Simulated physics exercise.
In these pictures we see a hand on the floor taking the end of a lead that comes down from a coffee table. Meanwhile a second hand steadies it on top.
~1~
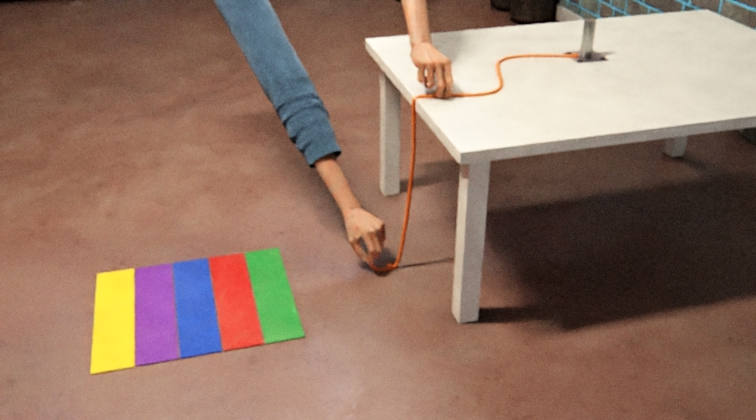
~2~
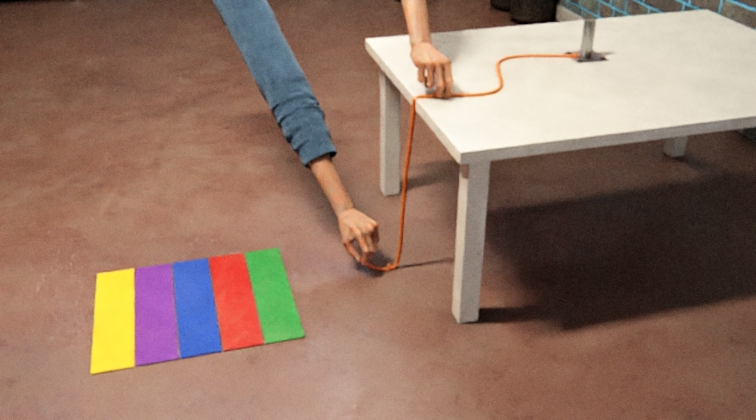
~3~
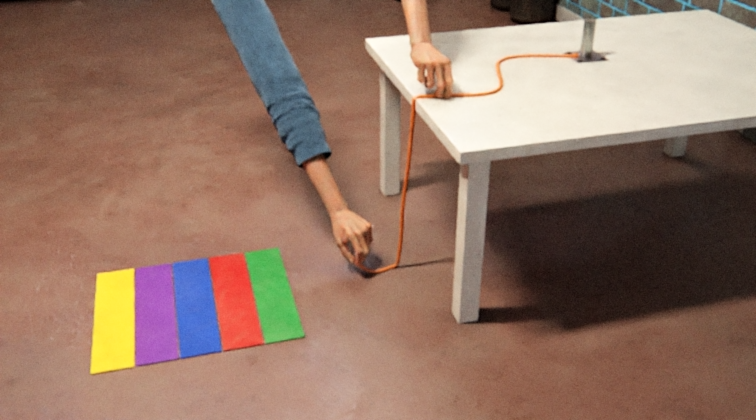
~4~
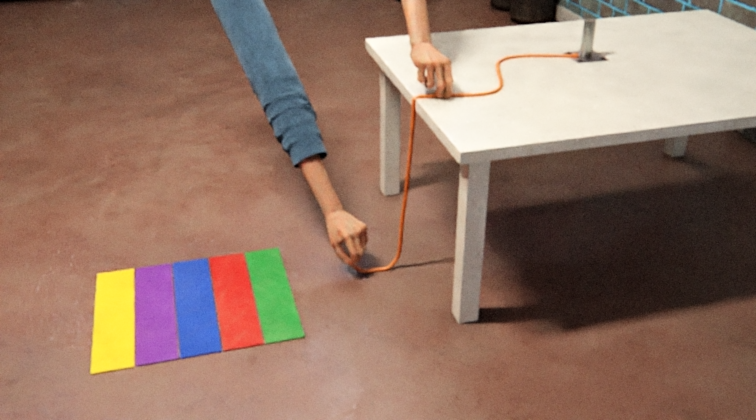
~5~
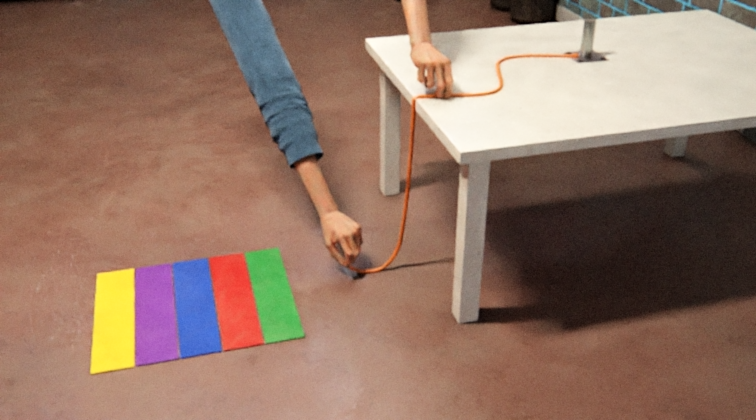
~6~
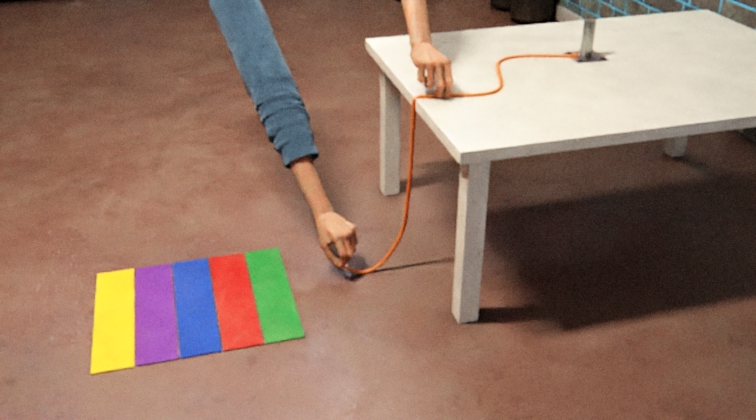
The video shows one hand holding an orange cord on a white table while another, near the floor, grips its hanging end and moves it slightly left toward a mat of colored stripes, the first hand staying still.
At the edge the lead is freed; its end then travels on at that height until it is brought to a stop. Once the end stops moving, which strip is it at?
It is at the blue strip.
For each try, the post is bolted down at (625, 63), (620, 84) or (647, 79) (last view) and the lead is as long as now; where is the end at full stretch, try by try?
Results per try: (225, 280); (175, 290); (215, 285).
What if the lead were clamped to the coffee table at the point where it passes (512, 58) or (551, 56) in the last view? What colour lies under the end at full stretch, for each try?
The first attempt gives blue; the other gives blue.
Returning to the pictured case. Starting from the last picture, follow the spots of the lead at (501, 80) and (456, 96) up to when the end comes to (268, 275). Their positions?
(466, 81) for the first, (409, 107) for the second.
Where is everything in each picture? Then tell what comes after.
In the first picture, end (368, 260); green (280, 322); red (240, 329); blue (199, 336); purple (156, 343); yellow (113, 350).
In the second picture, end (362, 261); lead through (541, 56) (498, 68) (486, 94) (414, 111) (406, 180) (400, 248).
In the third picture, end (355, 262).
In the fourth picture, end (350, 263); lead through (541, 56) (498, 68) (486, 94) (414, 111) (408, 180) (400, 248).
In the fifth picture, end (345, 263).
In the sixth picture, end (340, 264); lead through (541, 56) (498, 68) (486, 94) (414, 111) (410, 180) (394, 247).
A little later, end near (268, 275); over green.
Next, end near (218, 283); over red.
When it is tight, end near (188, 288); over blue. Over blue.
